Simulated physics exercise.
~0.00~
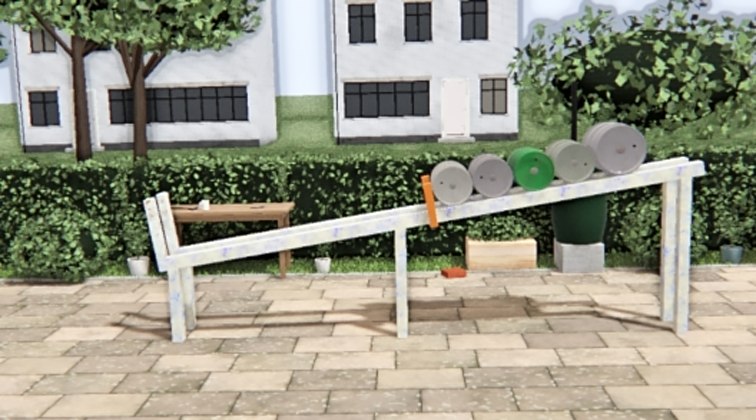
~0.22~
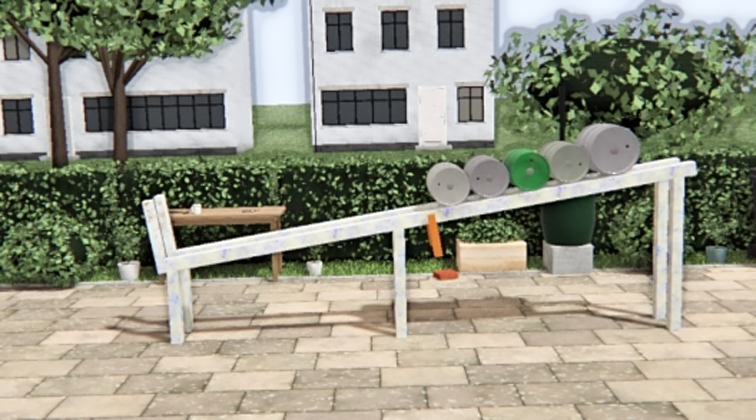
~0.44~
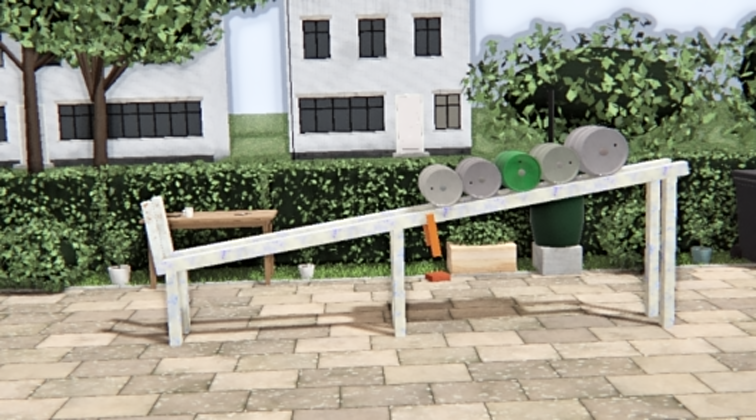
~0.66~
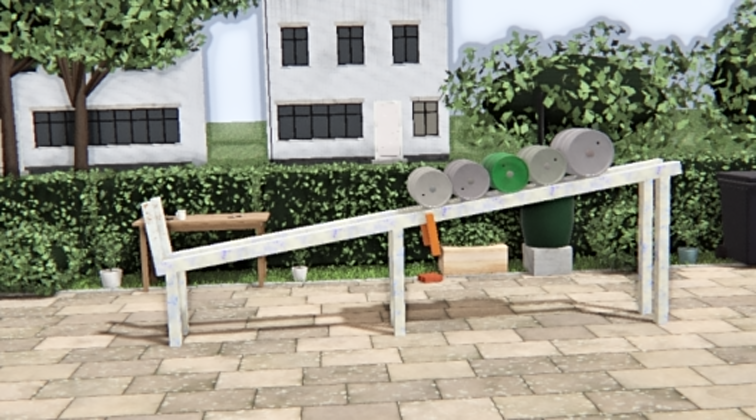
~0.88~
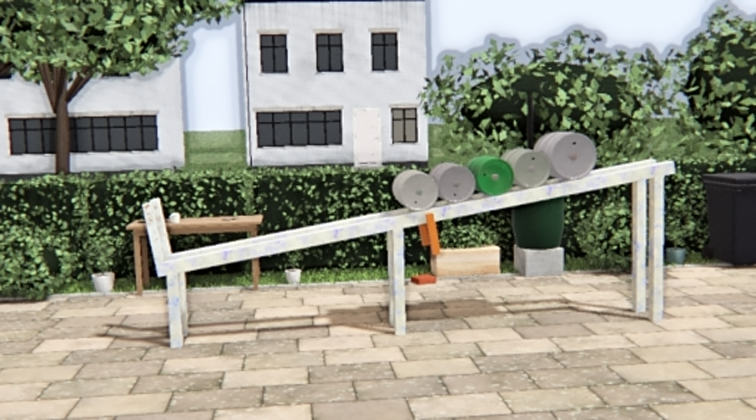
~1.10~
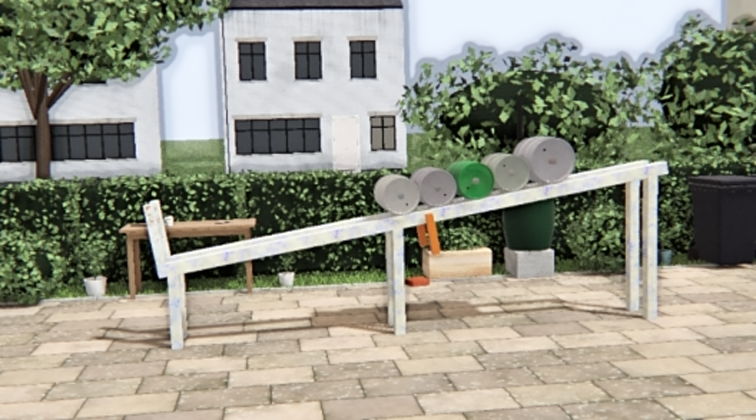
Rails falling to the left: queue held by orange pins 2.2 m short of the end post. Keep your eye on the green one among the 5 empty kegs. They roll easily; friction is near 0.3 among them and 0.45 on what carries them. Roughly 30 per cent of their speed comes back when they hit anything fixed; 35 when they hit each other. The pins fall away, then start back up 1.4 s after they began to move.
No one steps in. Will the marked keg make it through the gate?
Watching it, green slips past.
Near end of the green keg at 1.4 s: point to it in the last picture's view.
That would be about (446, 187) in pixels.
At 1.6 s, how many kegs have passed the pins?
Count at that moment: 2.
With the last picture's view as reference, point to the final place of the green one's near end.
In the last picture it sits near (261, 224).
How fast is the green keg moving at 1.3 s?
Near 0.9 m/s.
After 1.3 s, green is on the rails, 30 cm above the pins, rolling left; 2 below the pins.
After 1.4 s, green is on the rails, 20 cm above the pins, rolling left; 2 below the pins.
After 1.6 s, green is in the air, 5 cm above the pins, rolling left; 2 below the pins.
After 1.8 s, green is in the air, 10 cm below the pins, rolling left; 3 below the pins.
At rest (3.4 s), green is on the rails, 135 cm below the pins; 3 below the pins.
